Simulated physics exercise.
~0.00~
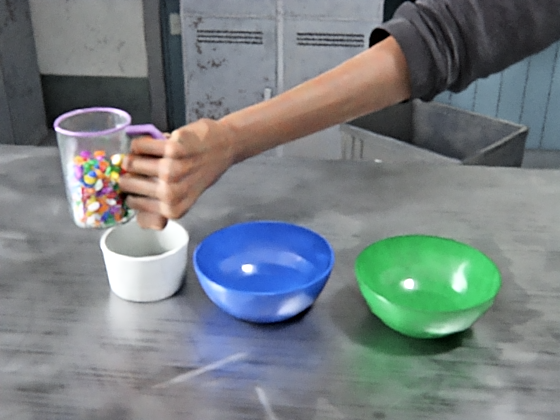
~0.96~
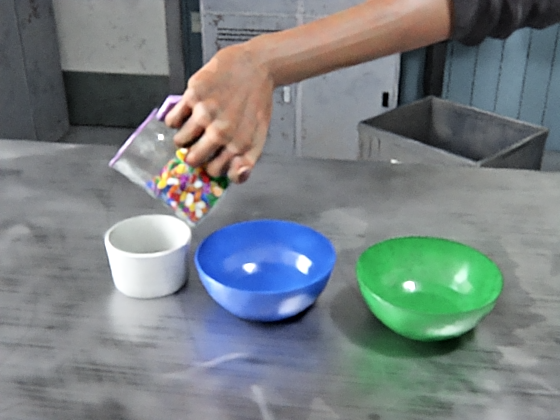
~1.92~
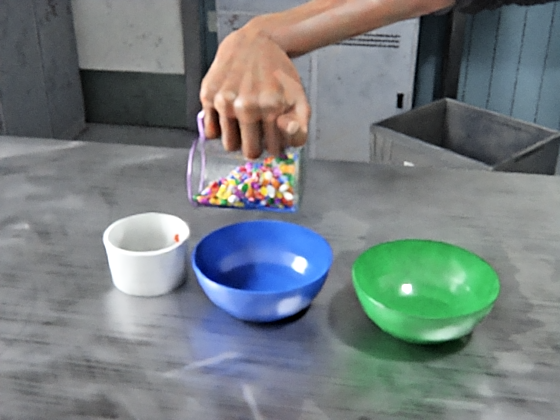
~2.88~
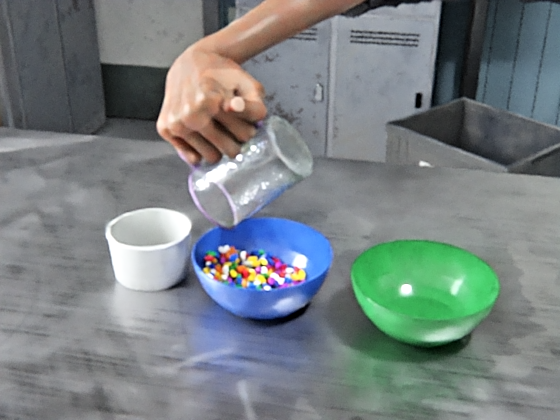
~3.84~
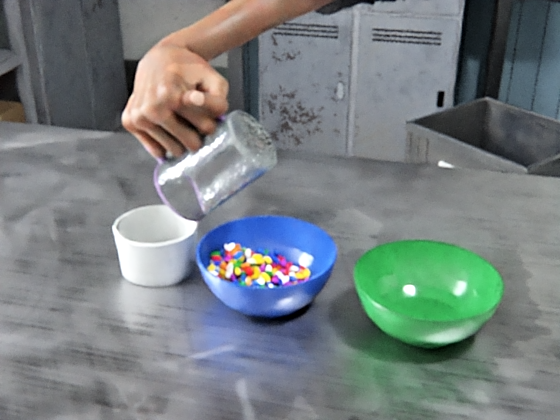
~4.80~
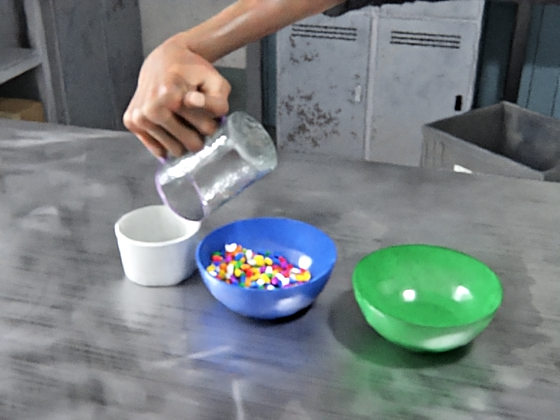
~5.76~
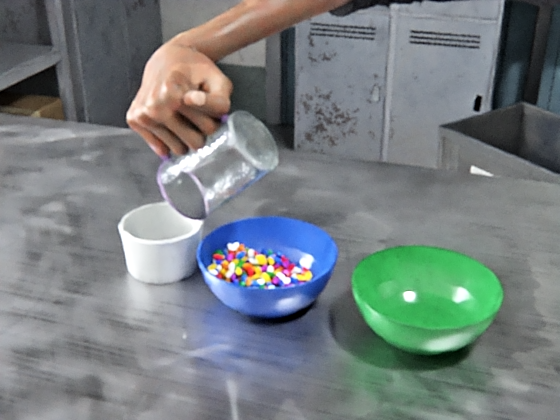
A hand moving a clear cup right, tipping jelly beans into the blue bowl, then shifting left and holding the emptied cup inverted.
